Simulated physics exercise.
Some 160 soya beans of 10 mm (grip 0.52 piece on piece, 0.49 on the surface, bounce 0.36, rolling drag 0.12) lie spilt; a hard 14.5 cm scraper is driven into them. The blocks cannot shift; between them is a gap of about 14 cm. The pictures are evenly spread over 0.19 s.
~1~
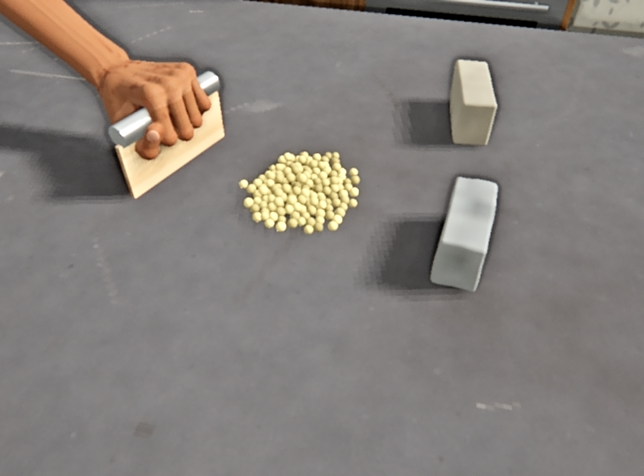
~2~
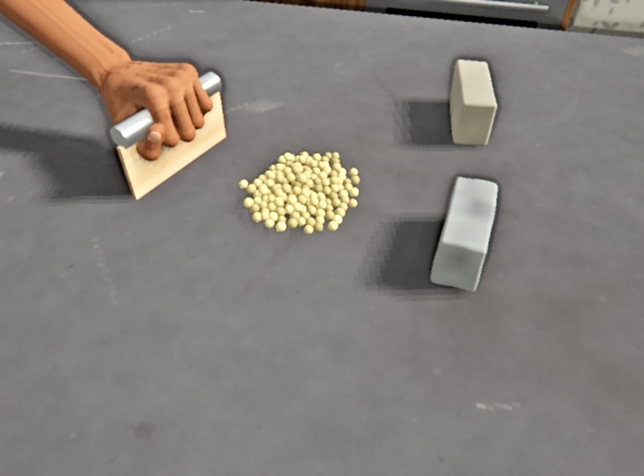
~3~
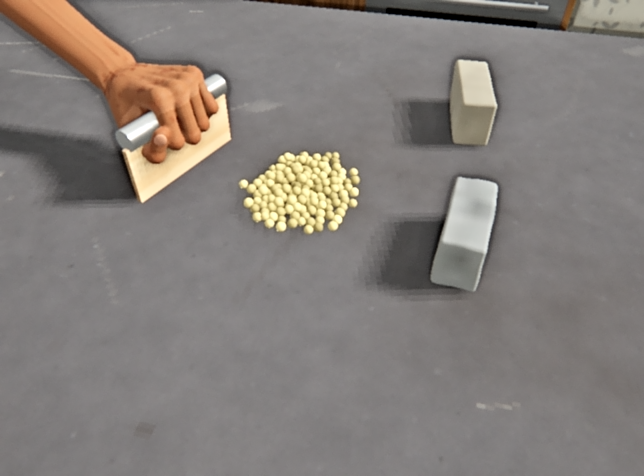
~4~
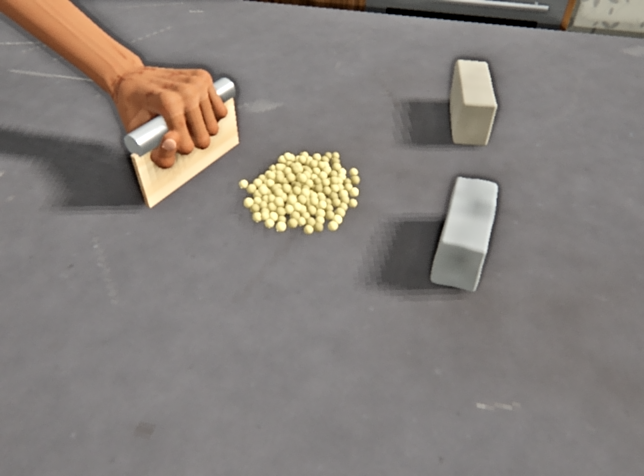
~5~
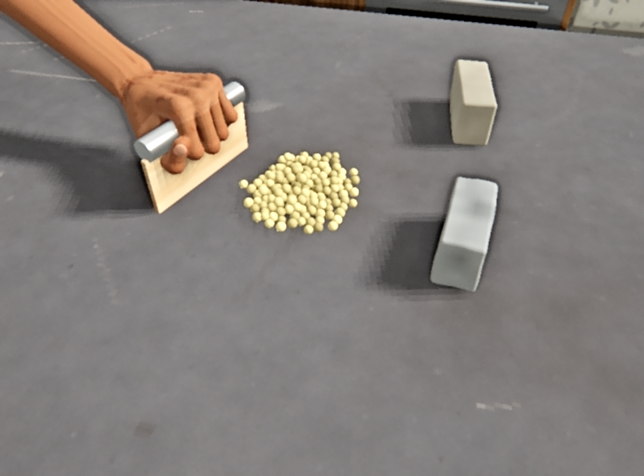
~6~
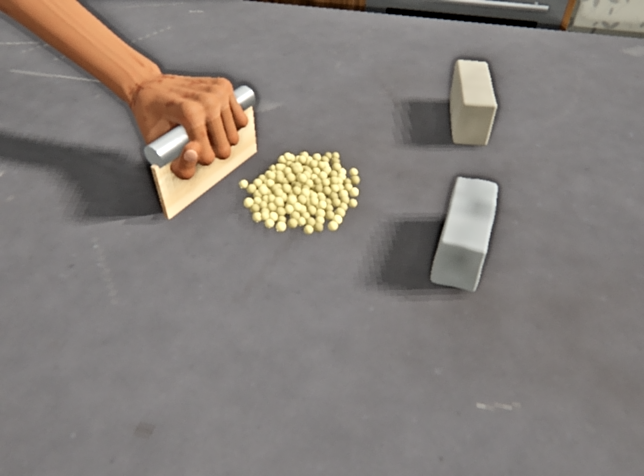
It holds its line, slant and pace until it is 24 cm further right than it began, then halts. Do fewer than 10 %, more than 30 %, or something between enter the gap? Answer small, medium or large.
In or through the gap: Small.
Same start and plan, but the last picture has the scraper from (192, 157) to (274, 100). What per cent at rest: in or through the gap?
Through 10.
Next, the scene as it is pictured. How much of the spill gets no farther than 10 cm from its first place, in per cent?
Roughly 35 per cent.
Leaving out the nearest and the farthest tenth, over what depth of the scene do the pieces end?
Roughly 22 cm.
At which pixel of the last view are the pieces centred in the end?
Around (404, 238).
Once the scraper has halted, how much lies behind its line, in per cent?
Some 35 per cent.
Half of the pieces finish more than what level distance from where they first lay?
About 14 cm.
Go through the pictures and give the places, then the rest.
In the first frame, scraper from (123, 156) to (214, 98); moved 0.0 cm; pieces shifted so far, 0; middle of the spill at (302, 179); block at (471, 210); block at (476, 81).
In the second frame, scraper from (125, 156) to (216, 99); moved 0.3 cm; pieces shifted so far, 0; middle of the spill at (302, 179).
In the third frame, scraper from (130, 159) to (221, 101); moved 1.1 cm; pieces shifted so far, 0; middle of the spill at (302, 179).
In the fourth frame, scraper from (139, 164) to (229, 105); moved 2.4 cm; pieces shifted so far, 0; middle of the spill at (302, 179).
In the fifth frame, scraper from (149, 170) to (239, 109); moved 3.9 cm; pieces shifted so far, 0; middle of the spill at (302, 179).
In the sixth frame, scraper from (159, 176) to (248, 113); moved 5.4 cm; pieces shifted so far, 0; middle of the spill at (302, 179); block at (471, 210); block at (476, 81).
Then, 0.27 s after the last picture, scraper 16 cm from its start, spill 15 cm wide; held up before the blocks 100 %.
Then, 0.55 s after the last picture, scraper 26 cm from its start, spill 21 cm wide; round the near block 25 %, held up before the blocks 75 %.
Then, 0.78 s after the last picture, scraper 27 cm from its start, spill 25 cm wide; round the near block 30 %, held up before the blocks 70 %.
In the end, in or through the gap 0 %, round the near block 30 %, round the far block 0 %, held up before the blocks 70 %.
